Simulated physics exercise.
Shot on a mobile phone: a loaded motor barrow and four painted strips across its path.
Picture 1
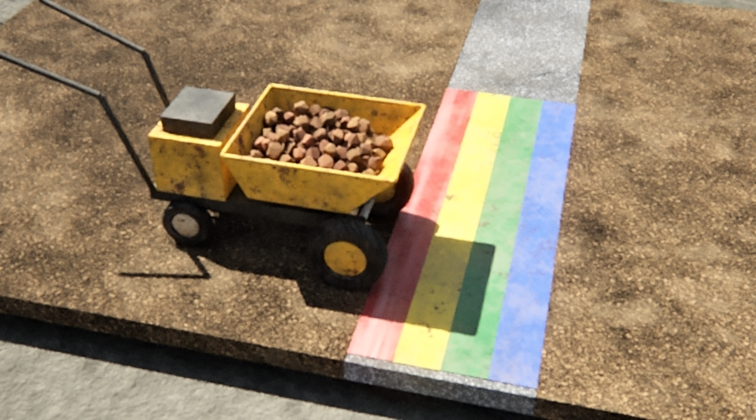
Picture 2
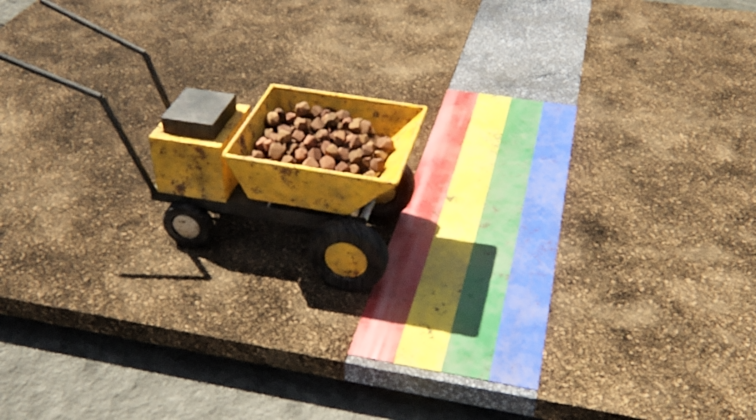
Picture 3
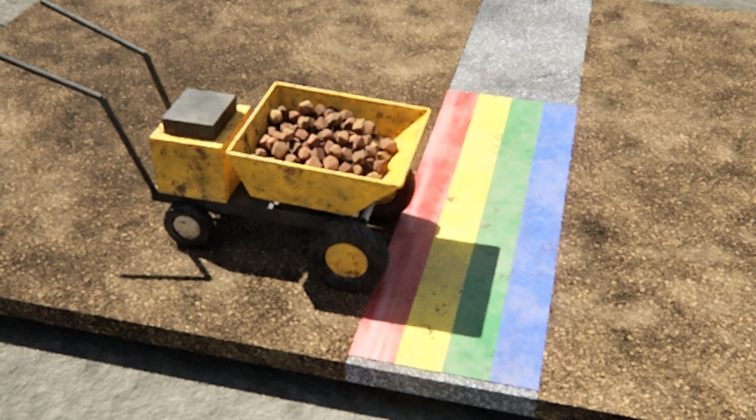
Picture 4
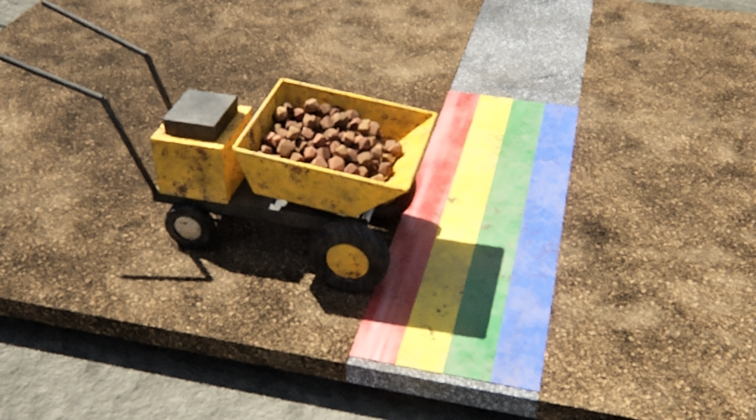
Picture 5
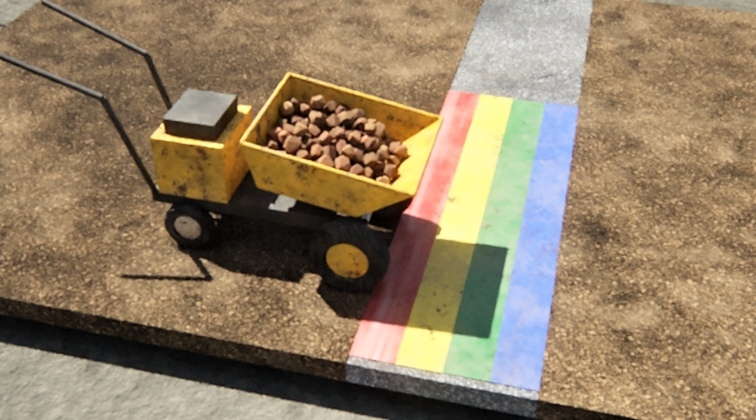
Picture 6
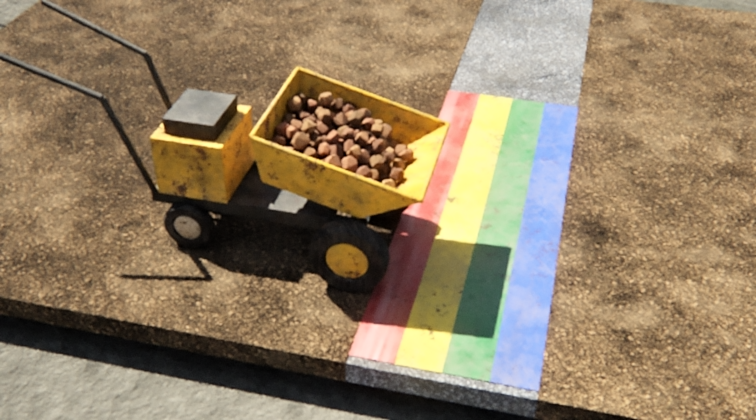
The clip shows a yellow motor barrow loaded with brown clods standing on brown ground beside red, yellow, green and blue painted strips. Its skip starts level, then gradually tilts forward to the right, with the load still inside.
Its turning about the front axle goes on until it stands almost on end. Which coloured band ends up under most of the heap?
The green one.
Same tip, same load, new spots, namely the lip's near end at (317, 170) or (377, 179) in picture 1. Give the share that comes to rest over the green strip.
Some 10 in a hundred, then some 40 in a hundred.
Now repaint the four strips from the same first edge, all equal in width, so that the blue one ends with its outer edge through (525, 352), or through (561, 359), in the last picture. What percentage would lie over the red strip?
Close to 0 percent, and close to 0 percent.
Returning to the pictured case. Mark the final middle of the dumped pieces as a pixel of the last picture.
It settles centred around (508, 273).
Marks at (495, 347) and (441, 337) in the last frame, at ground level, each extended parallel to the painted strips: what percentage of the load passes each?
Close to 30 and 70 per cent respectively.
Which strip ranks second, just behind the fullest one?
Second: That blue strip.
Soon after the last picture, skip tipped well over; all in the skip.
A little later, skip tipped steeply; most in the skip; about a quarter over the green strip; a stray few over the blue strip; a stray few off the paint.
Later still, skip tipped right over; about a quarter in the skip; a stray few over the yellow strip; about a third over the green strip; about a quarter over the blue strip; a small part off the paint.
At rest, skip tipped right over; about a quarter in the skip; none over the red strip; a stray few over the yellow strip; about a third over the green strip; about a quarter over the blue strip; a small part off the paint.
